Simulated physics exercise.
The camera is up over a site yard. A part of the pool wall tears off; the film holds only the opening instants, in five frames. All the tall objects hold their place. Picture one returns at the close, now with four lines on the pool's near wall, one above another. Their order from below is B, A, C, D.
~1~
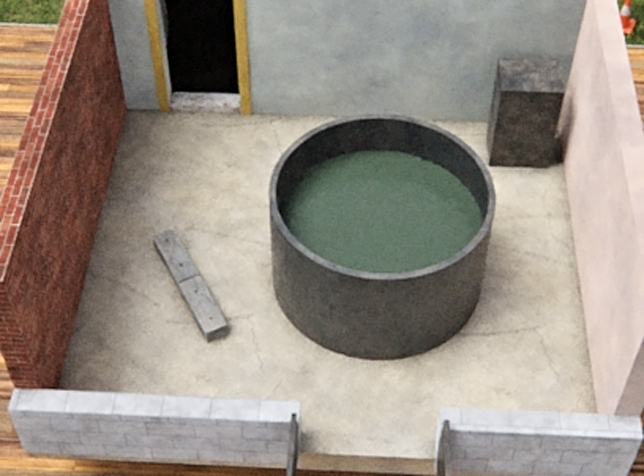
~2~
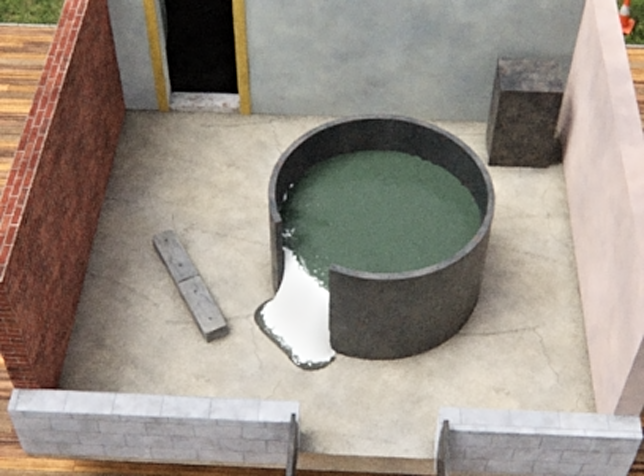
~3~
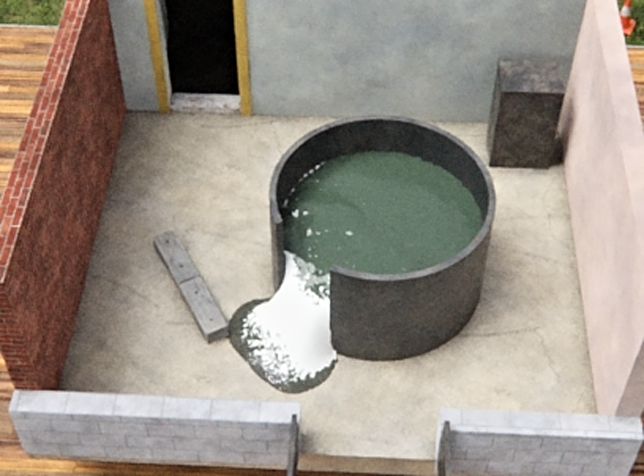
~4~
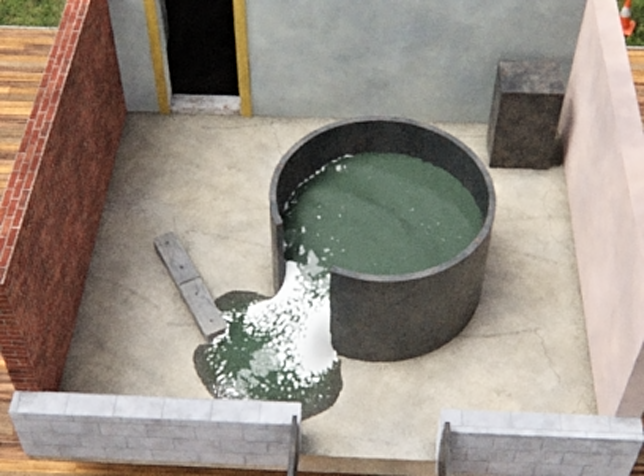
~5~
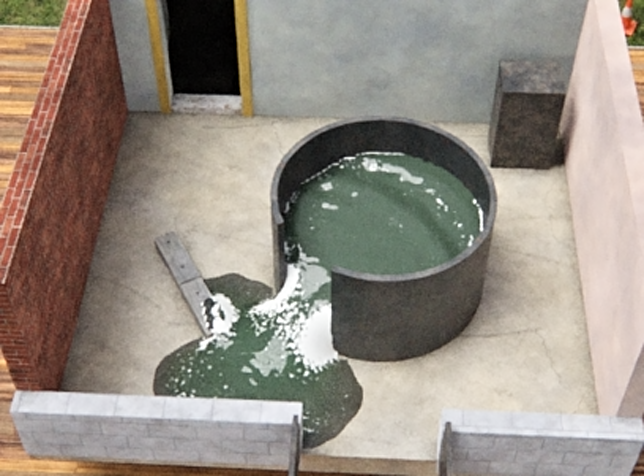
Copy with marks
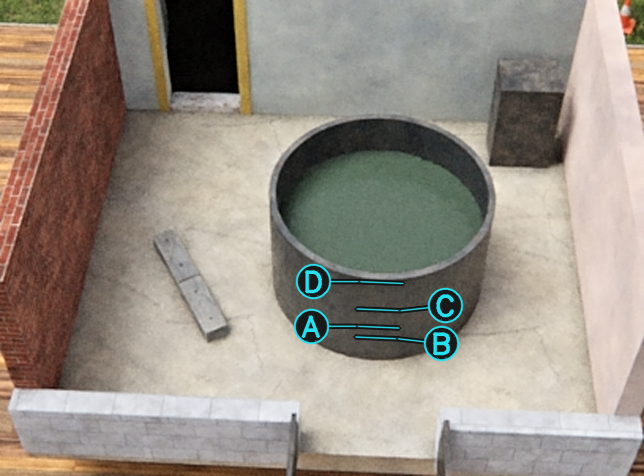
A round dark grey pool of green water stands right of centre in a pale walled yard, seen from above by a still camera. A red brick wall runs along the left, a yellow-framed doorway opens behind, and a grey slab lies left of the pool. Water pours white through a gap in the pool's front-left side, spreading forward and left around the slab's near end.
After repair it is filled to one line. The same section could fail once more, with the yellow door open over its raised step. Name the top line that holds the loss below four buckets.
Use level B.
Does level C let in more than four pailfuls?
Yes, that goes wrong.
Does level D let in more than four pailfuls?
Yes.
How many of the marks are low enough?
One of them.
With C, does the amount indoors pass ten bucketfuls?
Yes, it does.
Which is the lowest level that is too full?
That would be A.
On the marked copy, A at (377, 327); B at (376, 337); C at (378, 309); D at (380, 282); from the bottom up B, A, C, D.
For level A, about 10 bucketfuls get in.
For level B, a bucket or two gets in.
For level C, dozens of bucketfuls pour in.
For level D, dozens of bucketfuls pour in.
